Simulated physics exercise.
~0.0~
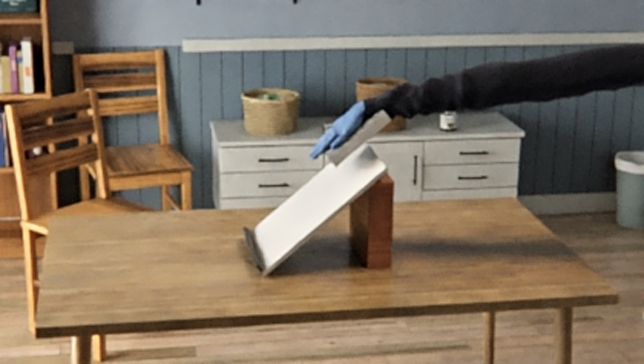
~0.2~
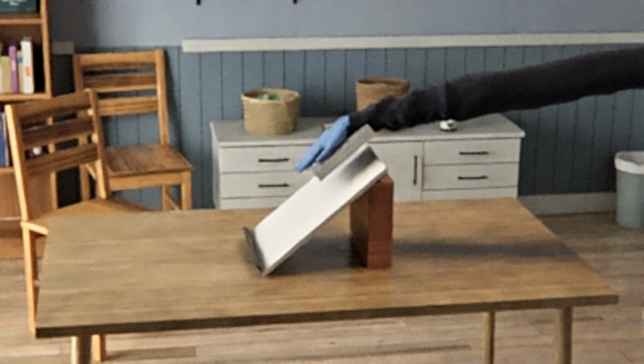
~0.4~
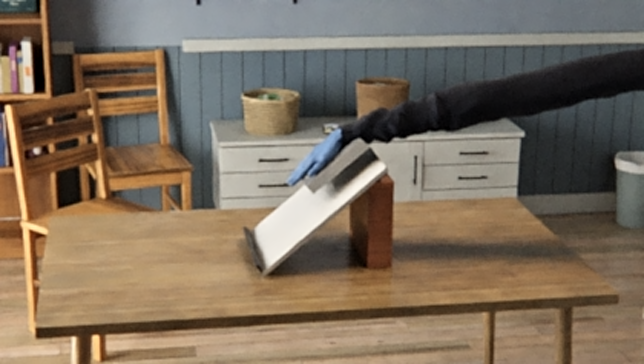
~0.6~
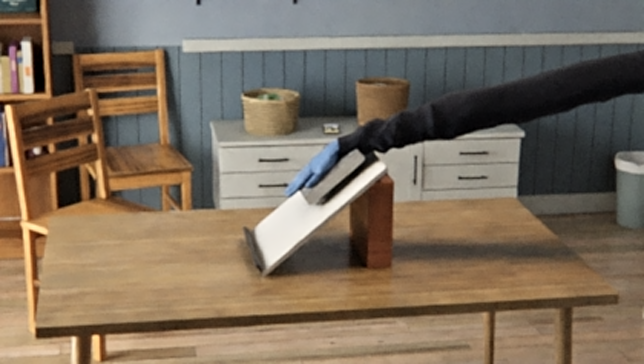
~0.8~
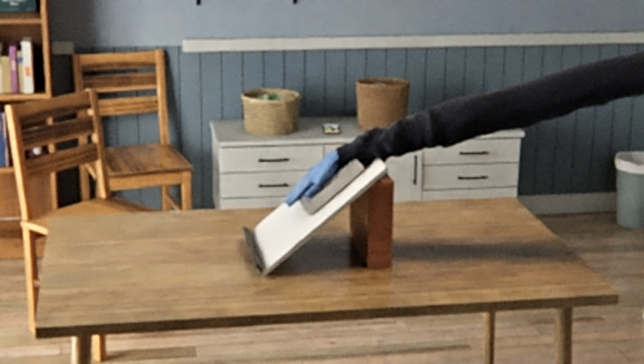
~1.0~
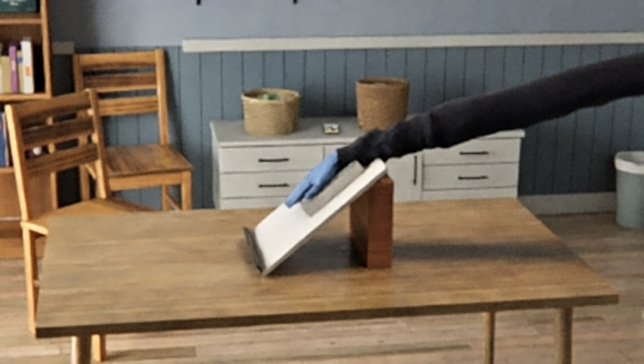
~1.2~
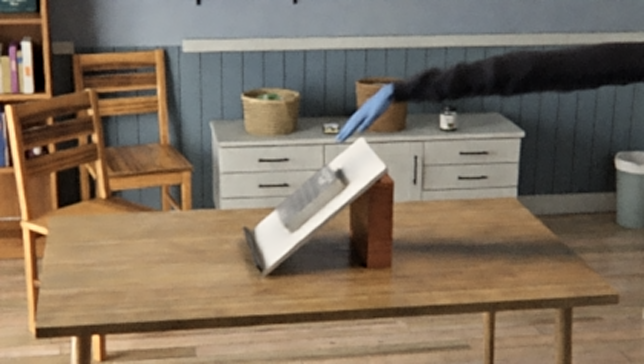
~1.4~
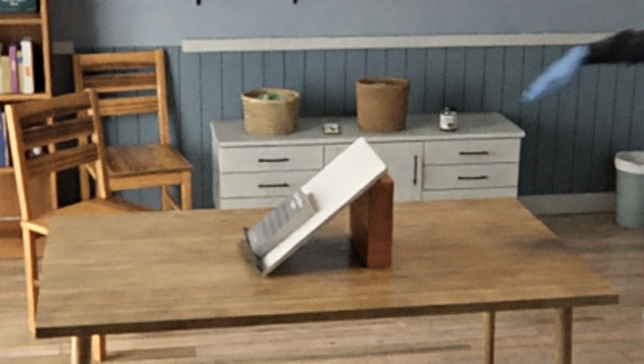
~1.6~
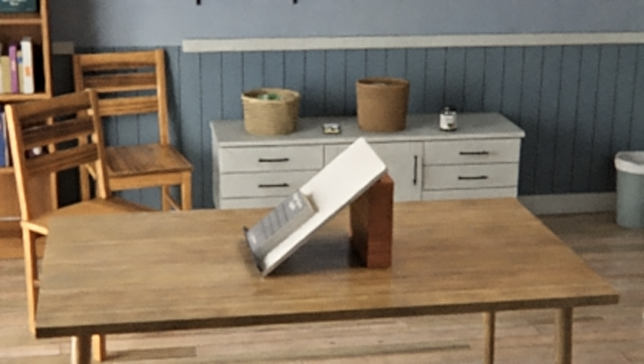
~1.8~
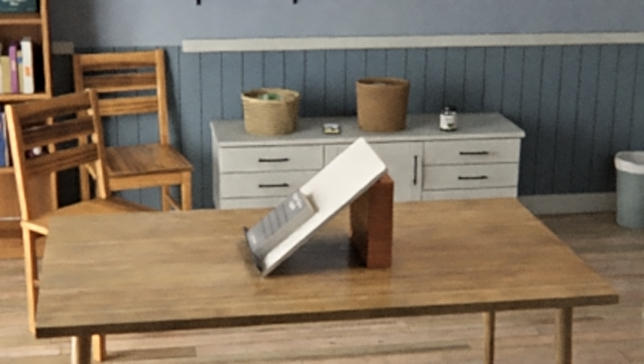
Gloved hand lowering a grey book onto a tilted white board, then letting go as it slides down to the bottom edge.
